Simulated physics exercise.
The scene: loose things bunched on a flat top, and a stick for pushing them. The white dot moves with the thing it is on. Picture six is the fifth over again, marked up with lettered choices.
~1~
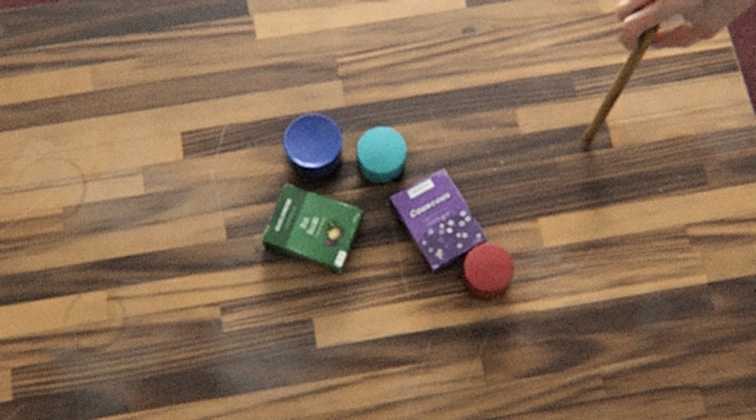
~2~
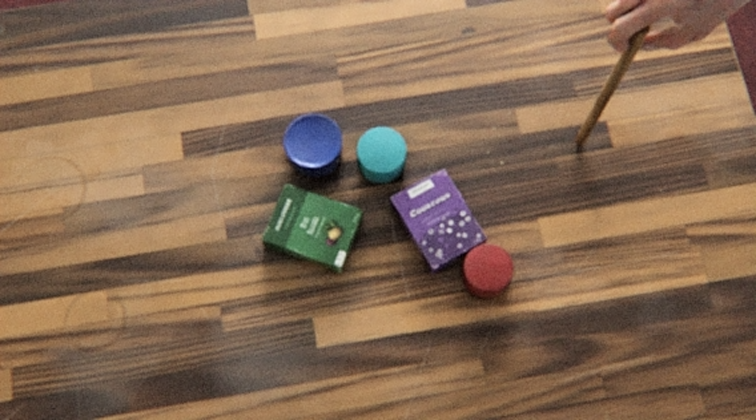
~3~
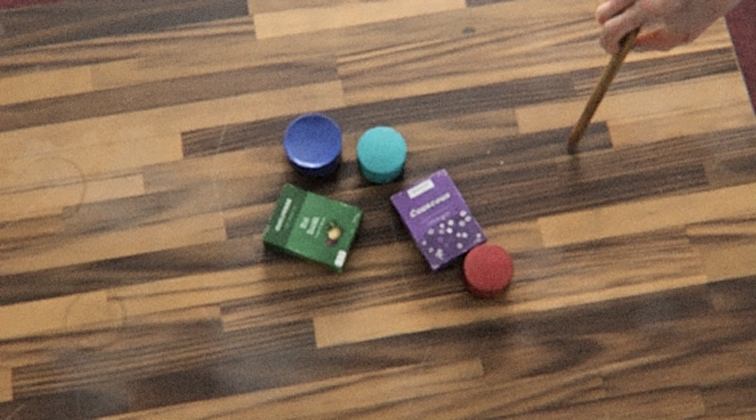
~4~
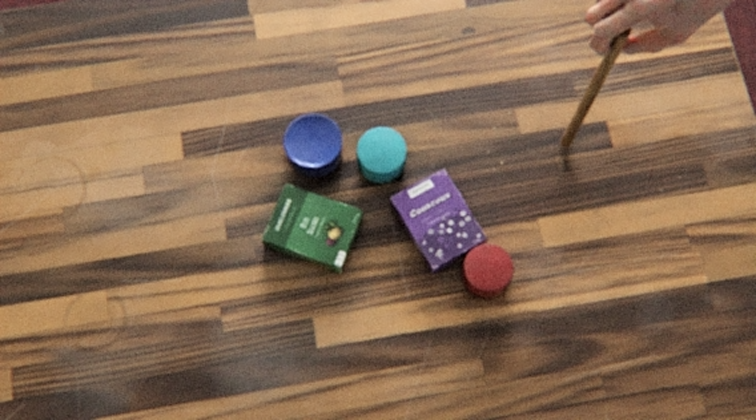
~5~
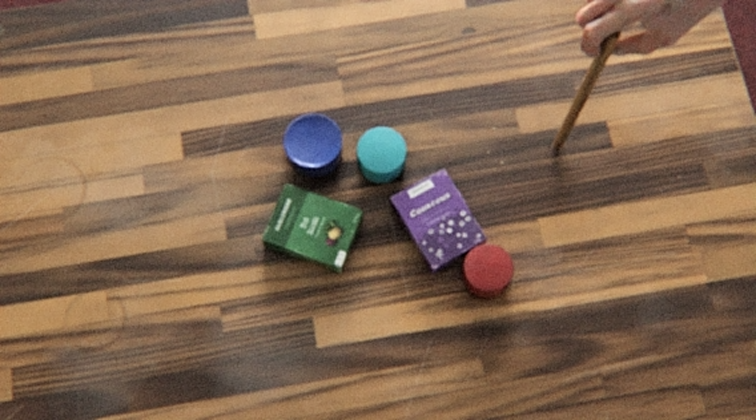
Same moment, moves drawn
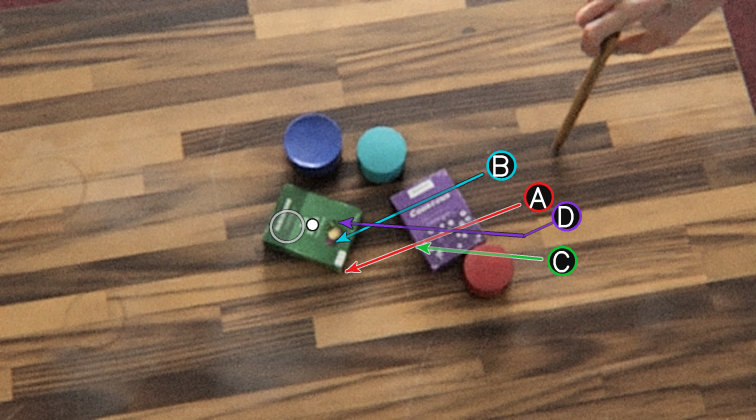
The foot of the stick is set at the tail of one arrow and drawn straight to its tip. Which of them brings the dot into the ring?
Take B.
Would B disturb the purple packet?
Yes.
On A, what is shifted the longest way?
The purple packet goes farthest.
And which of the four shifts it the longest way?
Stroke D.
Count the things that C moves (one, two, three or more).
It moves three or more.
On the copy, A from (519, 205) to (346, 271); B from (482, 174) to (337, 242); C from (542, 259) to (417, 247); D from (524, 236) to (340, 222); the ring at (287, 227); the white dot at (312, 225).
On B. First, foot of the stick (431, 199); green packet (313, 228); purple packet (426, 236).
Then, foot of the stick (377, 223); green packet (313, 228); purple packet (408, 254).
Finally, foot of the stick (337, 242); green packet (288, 229); purple packet (406, 258); the dot on the green packet is in the ring.
By contrast, A leaves the dotted thing at (258, 204); C leaves the dotted thing at (313, 228); D leaves the dotted thing at (228, 229).
